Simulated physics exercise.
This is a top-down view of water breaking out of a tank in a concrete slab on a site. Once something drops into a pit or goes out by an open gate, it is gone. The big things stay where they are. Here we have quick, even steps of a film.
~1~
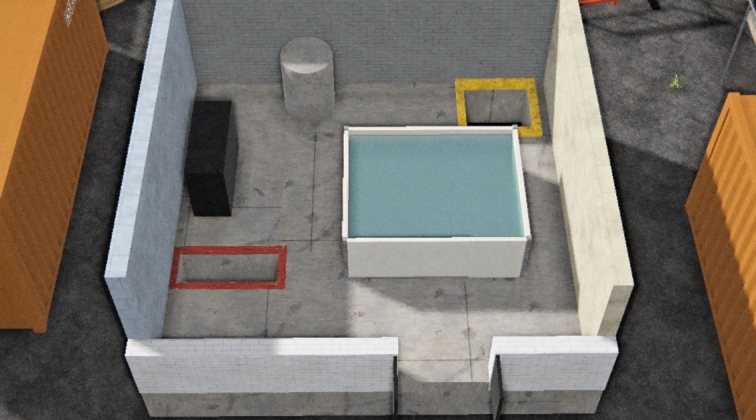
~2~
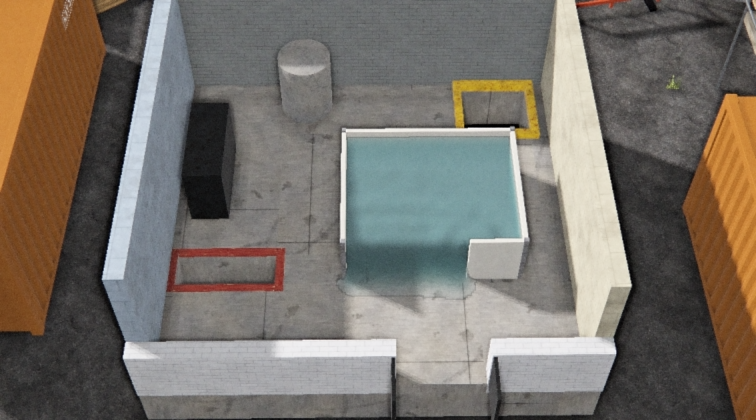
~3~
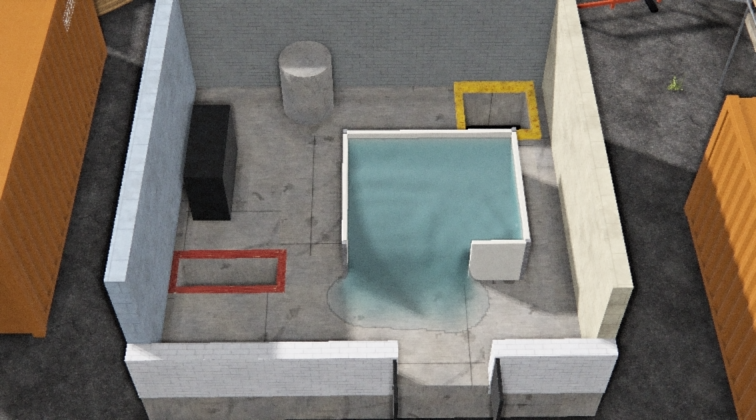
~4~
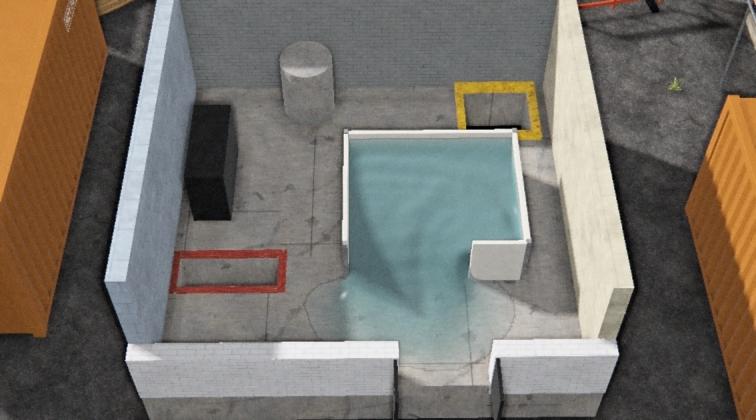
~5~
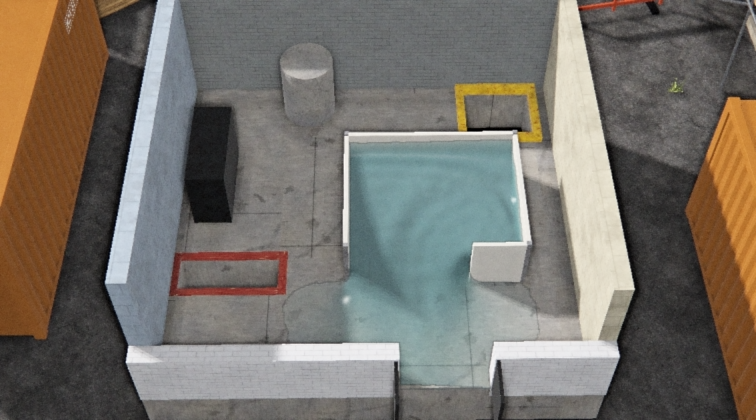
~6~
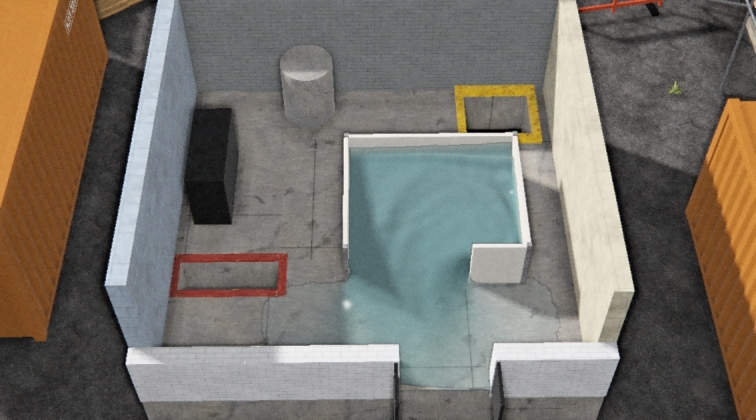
Water pours from a gap in the white tank's front wall and spreads across the concrete.
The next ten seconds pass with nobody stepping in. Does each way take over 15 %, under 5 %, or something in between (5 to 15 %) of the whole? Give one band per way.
Per way - the gate: Over 15 %, the yellow pit: Under 5 %, the red pit: Over 15 %.
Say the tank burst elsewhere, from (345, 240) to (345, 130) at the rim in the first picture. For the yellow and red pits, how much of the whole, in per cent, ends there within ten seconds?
Per cent: Yellow 4, red 55.
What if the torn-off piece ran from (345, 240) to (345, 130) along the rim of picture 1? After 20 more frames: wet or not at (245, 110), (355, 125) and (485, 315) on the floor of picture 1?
Well, the first is hit by the spill, the next hit by the spill, the last missed by the spill.
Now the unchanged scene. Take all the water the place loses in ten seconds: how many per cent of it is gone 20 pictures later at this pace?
My reading is about 55 per cent.
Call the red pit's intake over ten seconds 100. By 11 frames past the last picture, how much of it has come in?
Around 5 %.
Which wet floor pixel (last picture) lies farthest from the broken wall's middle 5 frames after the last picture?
By then the tip should be at about (159, 375).
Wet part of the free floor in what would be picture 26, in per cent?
By my count, 50 percent.
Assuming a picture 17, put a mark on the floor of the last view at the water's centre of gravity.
The water centres close to (389, 276).
A moment on, water covers 25 % of the floor; the gate 11 %, the yellow pit 0 %, the red pit 0 %.
Next, water covers 35 % of the floor; the gate 21 %, the yellow pit 0 %, the red pit 1 %.
Then, water covers 50 % of the floor; the gate 31 %, the yellow pit 0 %, the red pit 10 %.
Later, water covers 55 % of the floor; the gate 40 %, the yellow pit 0 %, the red pit 21 %.
In the end, water covers 70 % of the floor; the gate 45 %, the yellow pit 0 %, the red pit 29 %.
